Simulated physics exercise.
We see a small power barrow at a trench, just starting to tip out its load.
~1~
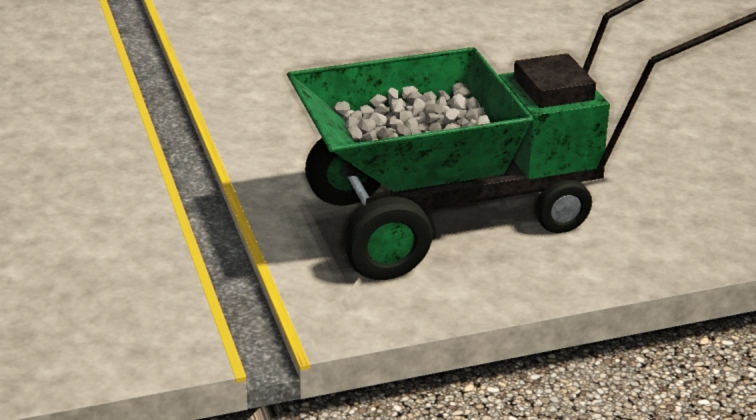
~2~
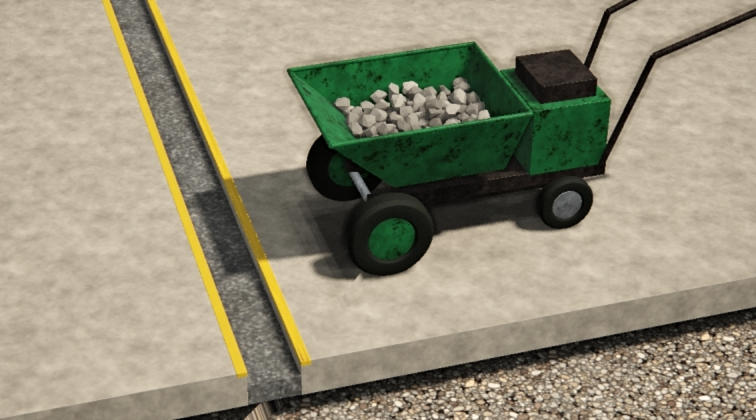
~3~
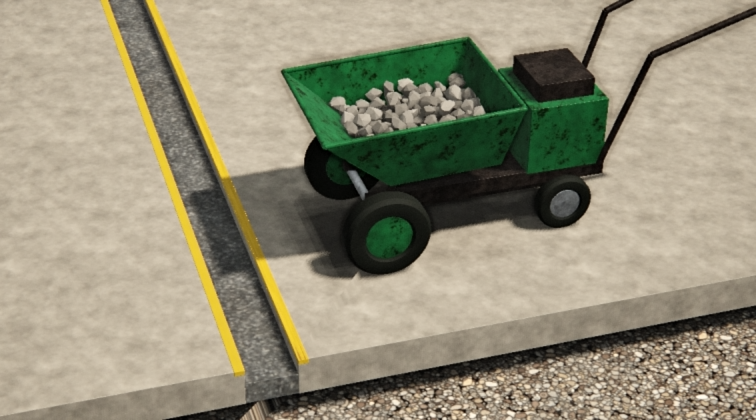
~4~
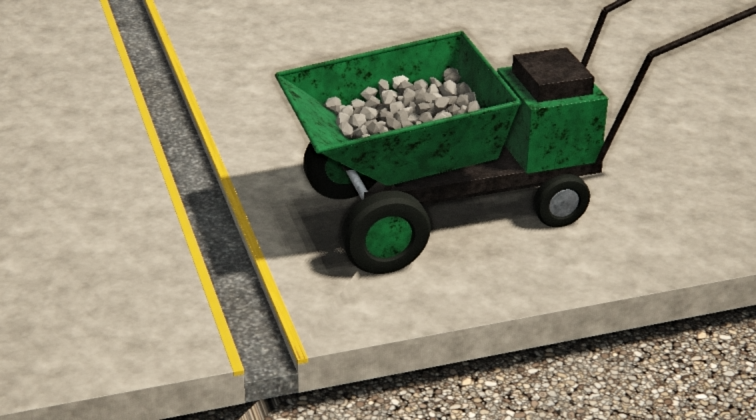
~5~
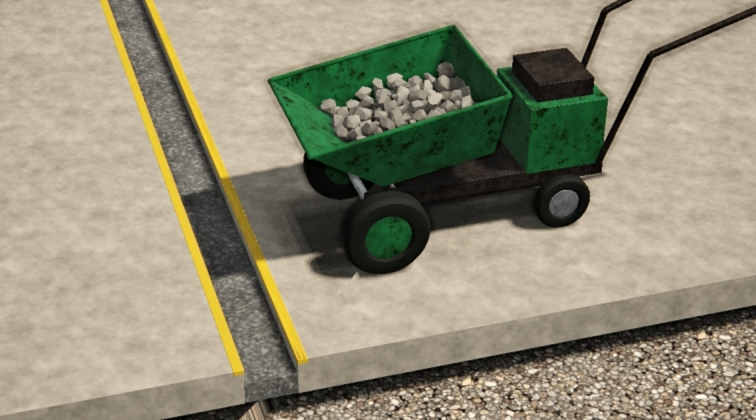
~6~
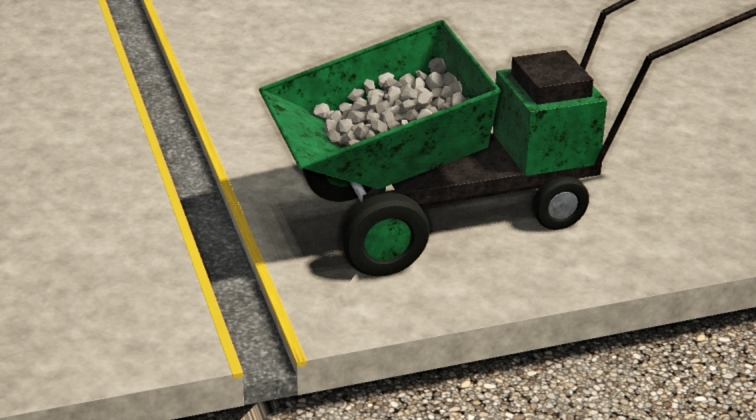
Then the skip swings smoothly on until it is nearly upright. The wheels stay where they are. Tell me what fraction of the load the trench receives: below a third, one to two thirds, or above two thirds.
I predict a trench share from a third through two thirds.
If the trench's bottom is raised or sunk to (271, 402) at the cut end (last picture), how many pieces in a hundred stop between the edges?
It works out to some 80 percent.
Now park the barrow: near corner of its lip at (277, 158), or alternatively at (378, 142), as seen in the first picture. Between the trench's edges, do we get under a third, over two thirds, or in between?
Under a third; in the middle band.
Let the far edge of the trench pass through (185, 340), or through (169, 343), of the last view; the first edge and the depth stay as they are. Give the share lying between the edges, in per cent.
In order, some 80 and some 90 percent.
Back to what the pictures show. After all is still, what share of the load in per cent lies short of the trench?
Close to 0 per cent.
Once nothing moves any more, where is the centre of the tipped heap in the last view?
Resting centre, last frame: Roughly (216, 257).
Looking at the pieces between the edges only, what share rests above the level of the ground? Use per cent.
Share: Around 40 %.
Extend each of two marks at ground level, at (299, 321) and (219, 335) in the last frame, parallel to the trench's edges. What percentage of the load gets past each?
The first comes to 70 %, the second to 10 %.
Soon after the last picture, skip tipped steeply; all in the skip.
A little later, skip tipped right over; most in the skip; a small part in or heaped over the trench.
Later still, skip tipped right over; about a third in the skip; about half in or heaped over the trench; about a quarter beyond it.
At rest, skip tipped right over; about a third in the skip; about half in or heaped over the trench; about a quarter beyond it.
